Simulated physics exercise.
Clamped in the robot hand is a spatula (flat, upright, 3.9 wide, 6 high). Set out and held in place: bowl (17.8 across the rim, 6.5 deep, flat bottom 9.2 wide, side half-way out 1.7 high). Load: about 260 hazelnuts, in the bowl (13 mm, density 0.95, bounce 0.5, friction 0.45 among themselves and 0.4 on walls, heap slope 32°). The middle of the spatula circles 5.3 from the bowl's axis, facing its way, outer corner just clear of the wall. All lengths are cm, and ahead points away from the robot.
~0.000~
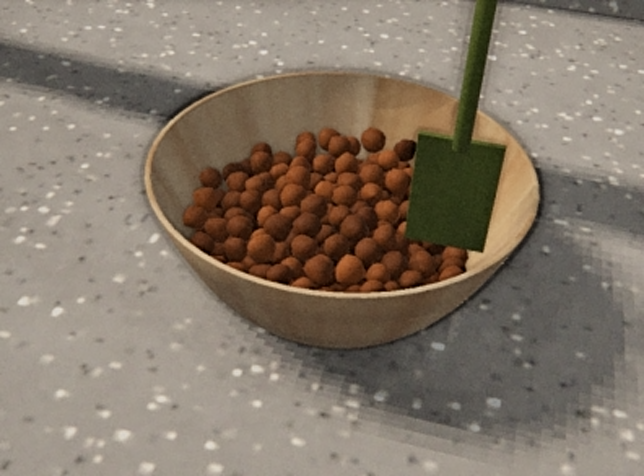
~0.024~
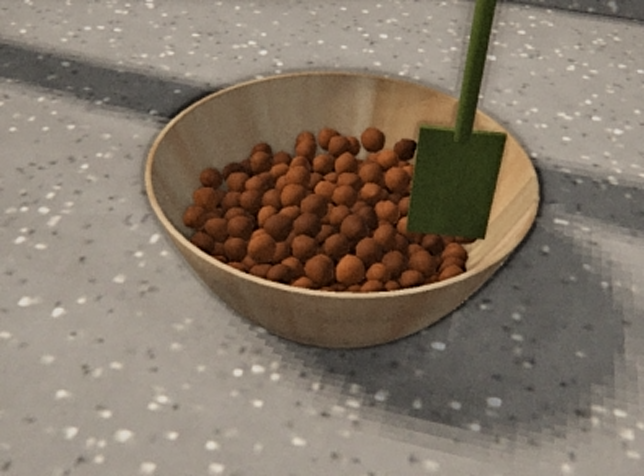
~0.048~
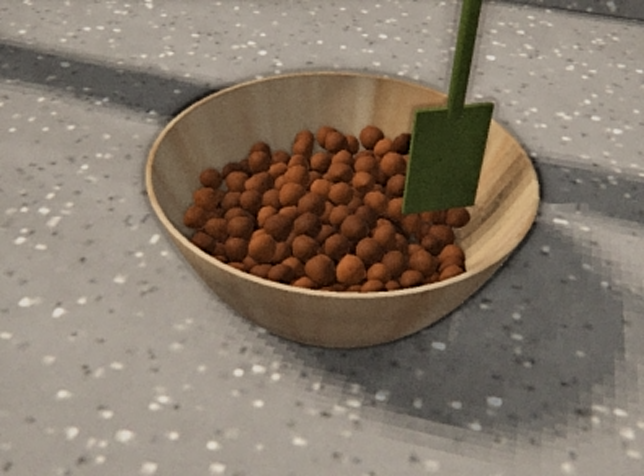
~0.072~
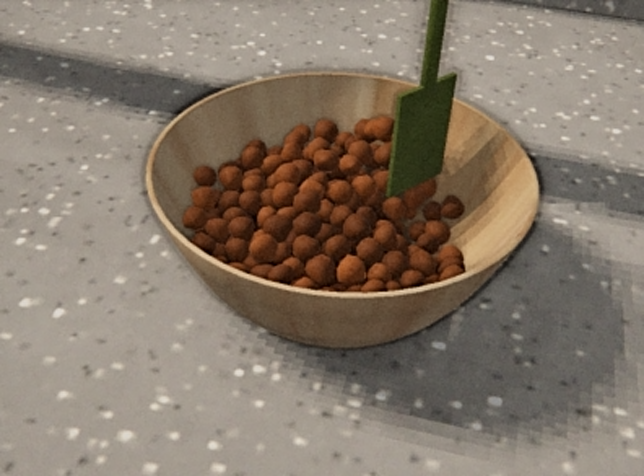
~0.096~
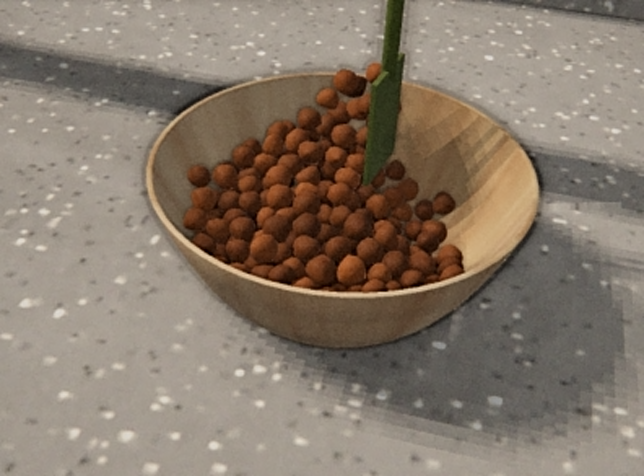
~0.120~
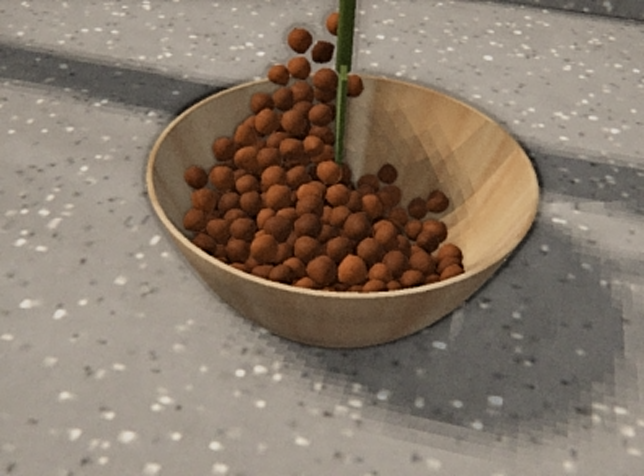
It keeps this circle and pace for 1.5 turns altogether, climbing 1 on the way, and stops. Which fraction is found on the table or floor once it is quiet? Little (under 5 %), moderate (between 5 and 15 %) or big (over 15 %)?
Answer: Big; over 15 % of the hazelnuts finish on the table or floor.
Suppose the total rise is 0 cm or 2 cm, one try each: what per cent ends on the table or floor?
About 40 and 25 per cent.
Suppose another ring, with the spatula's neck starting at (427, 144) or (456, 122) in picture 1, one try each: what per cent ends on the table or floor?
About 40 and 40 per cent.
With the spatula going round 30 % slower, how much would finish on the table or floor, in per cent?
Then about 25 per cent.
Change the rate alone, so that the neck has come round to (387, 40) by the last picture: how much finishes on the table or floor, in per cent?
Some 25 per cent.
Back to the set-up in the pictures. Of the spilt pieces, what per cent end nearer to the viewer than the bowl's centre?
About 50 per cent.
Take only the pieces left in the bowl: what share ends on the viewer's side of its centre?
About 50 per cent.
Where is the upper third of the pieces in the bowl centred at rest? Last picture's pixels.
Near (327, 232).
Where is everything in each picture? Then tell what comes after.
Spatula neck at (468, 109), 0° round; upper third of the load around (315, 216), from x 195 to 465, top at y 140; 257 in the bowl, in the first frame.
Spatula neck at (469, 100), 8° round; upper third of the load around (315, 214), from x 195 to 465, top at y 140, in the second frame.
Spatula neck at (460, 78), 29° round; upper third of the load around (321, 203), from x 195 to 460, top at y 140, in the third frame.
Spatula neck at (432, 56), 54° round; upper third of the load around (322, 187), from x 195 to 455, top at y 130, in the fourth frame.
Spatula neck at (392, 40), 79° round; upper third of the load around (308, 179), from x 195 to 455, top at y 75, in the fifth frame.
Spatula neck at (346, 34), 104° round; upper third of the load around (292, 178), from x 195 to 455, top at y 25; 255 in the bowl, 2 in flight or on the tool, in the sixth frame.
By 0.28 s, 270° round, highest piece 12 above the table; 221 in the bowl, 3 on the table or floor, 33 in flight or on the tool.
By 0.44 s, 76° round, highest piece 10 above the table; 192 in the bowl, 42 on the table or floor, 23 in flight or on the tool.
By 0.72 s, 180° round, highest piece 4 above the table; 178 in the bowl, 79 on the table or floor.
By 1.42 s, 180° round, highest piece 4 above the table; 178 in the bowl, 79 on the table or floor.
Final count, 178 in the bowl, 79 on the table or floor. That is 31 % on the table or floor.
